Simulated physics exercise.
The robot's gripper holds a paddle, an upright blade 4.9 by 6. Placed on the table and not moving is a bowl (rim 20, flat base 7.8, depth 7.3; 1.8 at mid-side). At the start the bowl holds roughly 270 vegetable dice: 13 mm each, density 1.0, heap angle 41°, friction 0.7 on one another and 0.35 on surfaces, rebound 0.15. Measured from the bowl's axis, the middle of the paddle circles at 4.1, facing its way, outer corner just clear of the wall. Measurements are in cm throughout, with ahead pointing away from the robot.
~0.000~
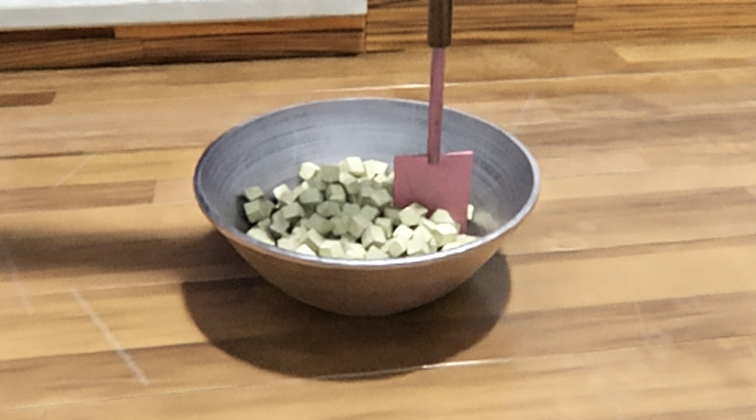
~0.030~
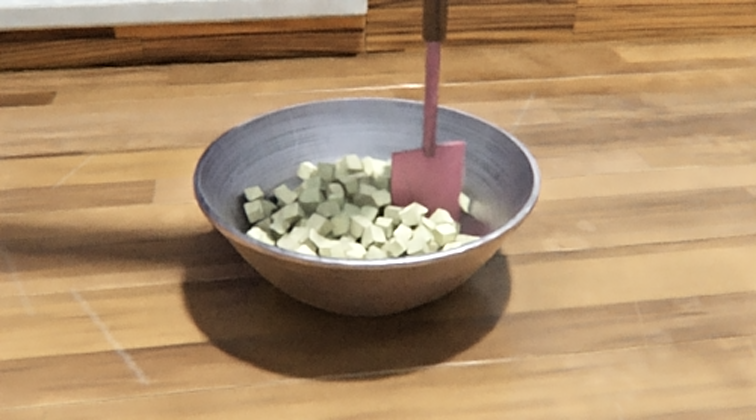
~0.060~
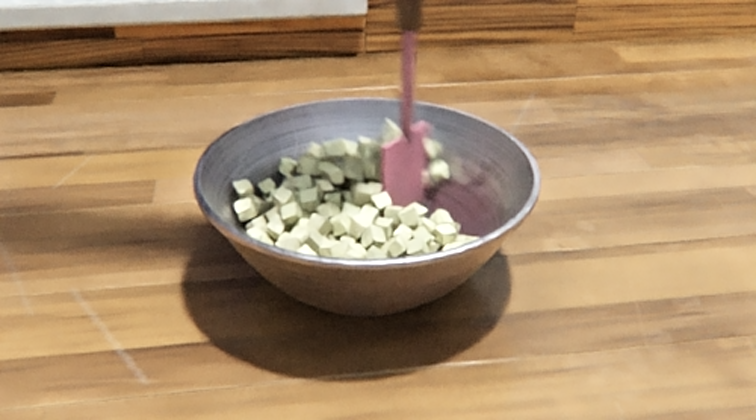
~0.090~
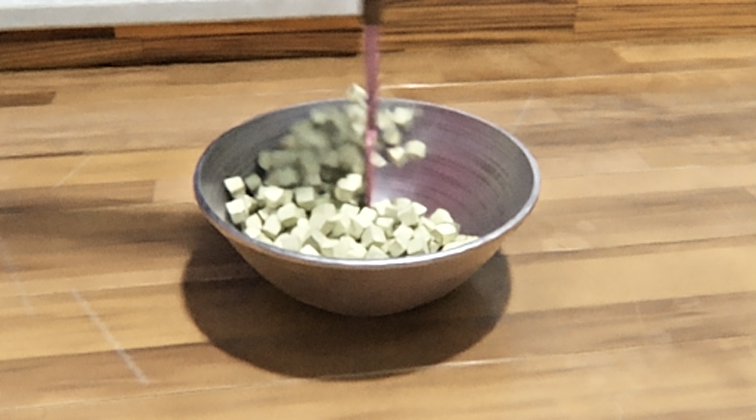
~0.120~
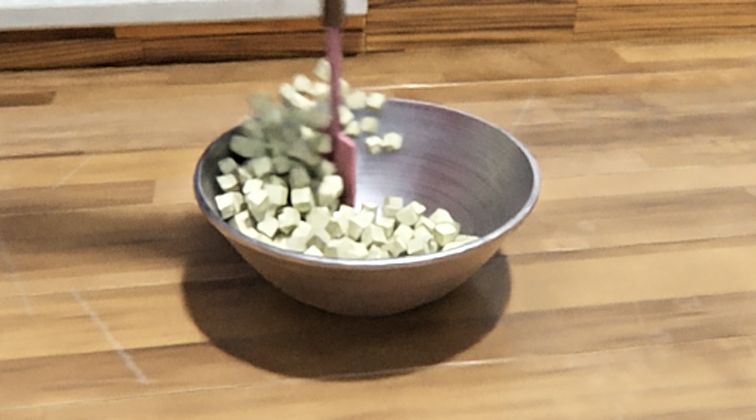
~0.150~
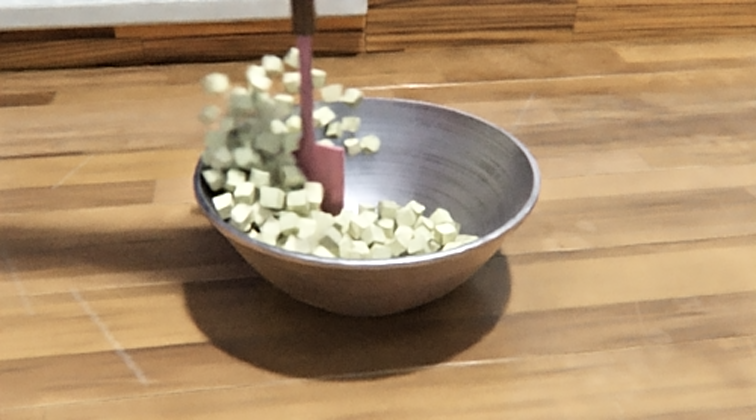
A pink paddle sweeping leftward through pale green cubes in a metal bowl, heaping and tossing them up the left side.
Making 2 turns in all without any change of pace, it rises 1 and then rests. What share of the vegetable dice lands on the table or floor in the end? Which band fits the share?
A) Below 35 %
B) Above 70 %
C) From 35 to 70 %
Option C: From 35 to 70 %.
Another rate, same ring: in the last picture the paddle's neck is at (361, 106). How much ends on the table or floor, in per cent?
About 25 per cent.
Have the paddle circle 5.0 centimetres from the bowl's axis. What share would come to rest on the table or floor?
Around 50 in a hundred.
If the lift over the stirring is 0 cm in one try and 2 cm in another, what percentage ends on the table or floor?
Close to 60 and 50 percent, in that order.
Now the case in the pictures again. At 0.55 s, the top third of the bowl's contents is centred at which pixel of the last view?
Around (258, 240).
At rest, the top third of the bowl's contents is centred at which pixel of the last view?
The centre is near pixel (421, 203).
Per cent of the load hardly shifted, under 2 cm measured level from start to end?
Around 5 in a hundred.
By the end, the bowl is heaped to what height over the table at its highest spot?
The top sits some 5.5 cm up.
After 0.35 s, 6° round, highest piece 12 above the table; 174 in the bowl, 37 on the table or floor, 57 in flight or on the tool.
After 0.55 s, 227° round, highest piece 10 above the table; 136 in the bowl, 114 on the table or floor, 18 in flight or on the tool.
After 0.85 s, 0° round, highest piece 6 above the table; 144 on the table or floor, 124 in the bowl.
After 1.55 s, 0° round, highest piece 6 above the table; 144 on the table or floor, 124 in the bowl.
In the end, 144 on the table or floor, 124 in the bowl. That is 54 % on the table or floor.
